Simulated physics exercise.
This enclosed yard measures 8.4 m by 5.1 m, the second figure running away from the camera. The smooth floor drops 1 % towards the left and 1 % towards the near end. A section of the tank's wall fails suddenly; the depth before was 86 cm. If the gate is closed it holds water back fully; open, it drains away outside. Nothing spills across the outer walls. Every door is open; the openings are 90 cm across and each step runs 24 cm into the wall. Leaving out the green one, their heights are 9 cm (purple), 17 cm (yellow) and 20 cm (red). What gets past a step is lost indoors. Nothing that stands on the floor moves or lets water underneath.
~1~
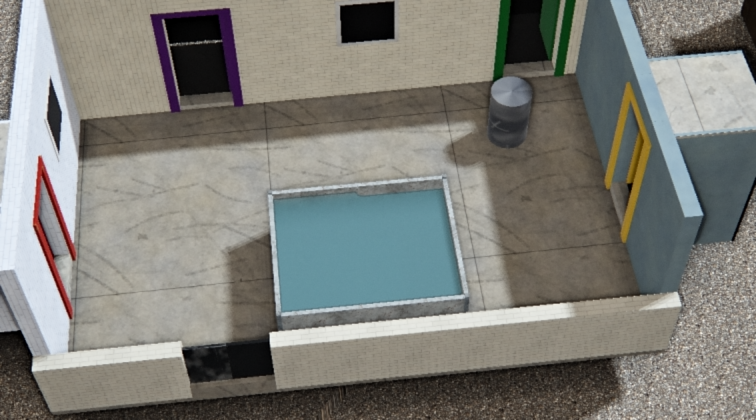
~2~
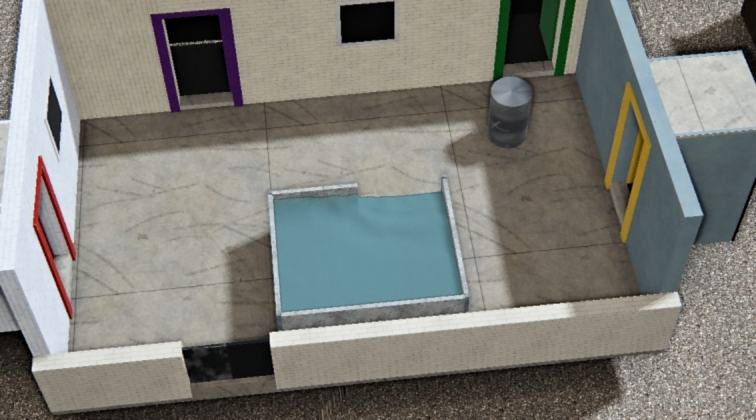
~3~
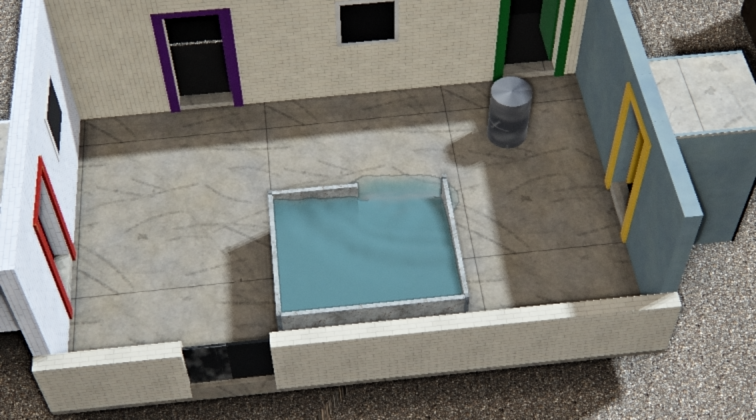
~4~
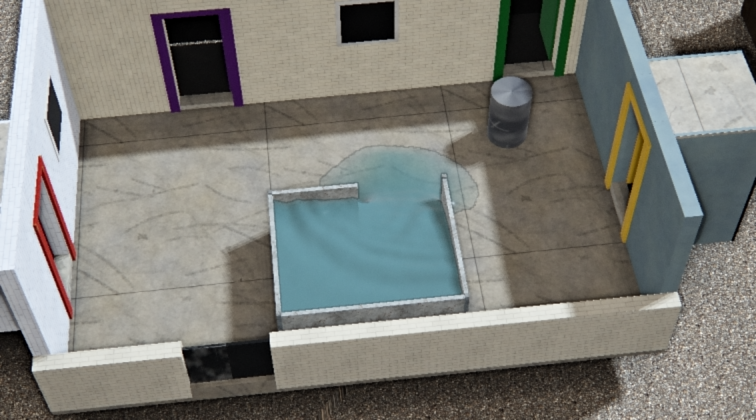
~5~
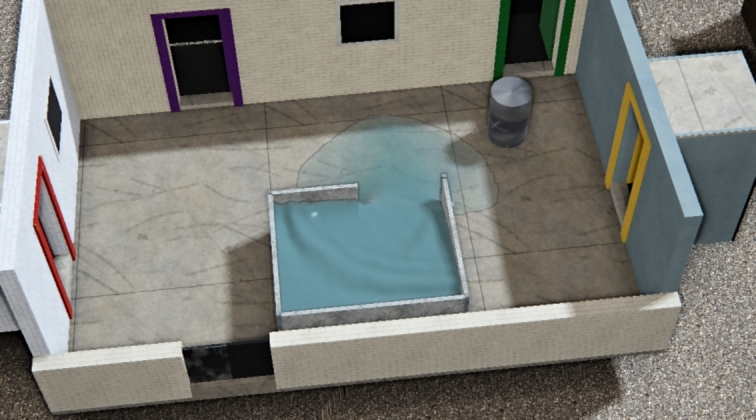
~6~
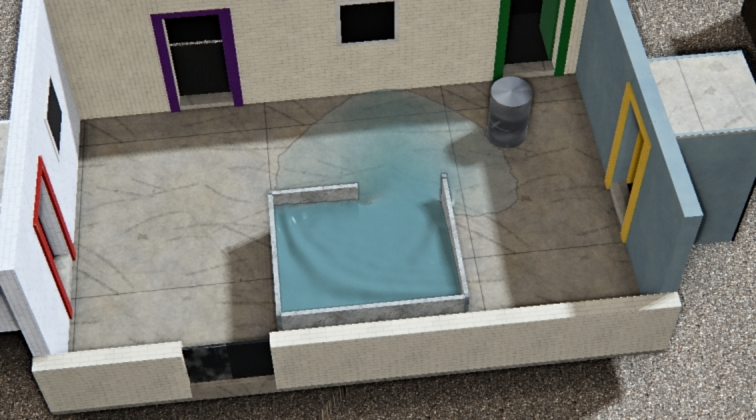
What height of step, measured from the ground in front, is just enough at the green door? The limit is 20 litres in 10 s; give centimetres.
At least 20 cm or so.
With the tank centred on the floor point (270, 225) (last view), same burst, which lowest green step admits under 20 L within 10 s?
Some 24 cm.
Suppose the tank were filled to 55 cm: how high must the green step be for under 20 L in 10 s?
Then roughly 10.0 cm.
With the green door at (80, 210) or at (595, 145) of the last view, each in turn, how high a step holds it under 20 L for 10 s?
Roughly 15 and 14.5 cm.
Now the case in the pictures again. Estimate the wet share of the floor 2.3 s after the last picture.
Some 50 per cent of it.
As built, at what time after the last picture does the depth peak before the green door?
Near 2.8 s.
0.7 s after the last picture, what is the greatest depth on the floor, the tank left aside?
About 45 cm.
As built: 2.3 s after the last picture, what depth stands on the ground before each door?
In cm: Purple 10, yellow 8, red 0, green 17.
Then, 0.7 s after the last picture water covers 30 % of the floor, deepest (45 cm) near (411, 209); 8 cm at the green door, 0 litres in over its 12 cm step.
Then, 2.3 s after the last picture water covers 50 % of the floor, deepest (36 cm) near (570, 75); 17 cm at the green door, 18 litres in over its 12 cm step.
Then, 9.3 s after the last picture water covers 100 % of the floor, deepest (22 cm) near (233, 369); 9 cm at the green door, 102 litres in over its 12 cm step.
At the green door as built, the water peaked near 22 cm, 2.9 s after the last picture.
Run again over the same 10 s with other heights there, 42 litres in over 17 cm, 10 litres over 23 cm. The limit of 20 litres is kept from about 20 cm up.
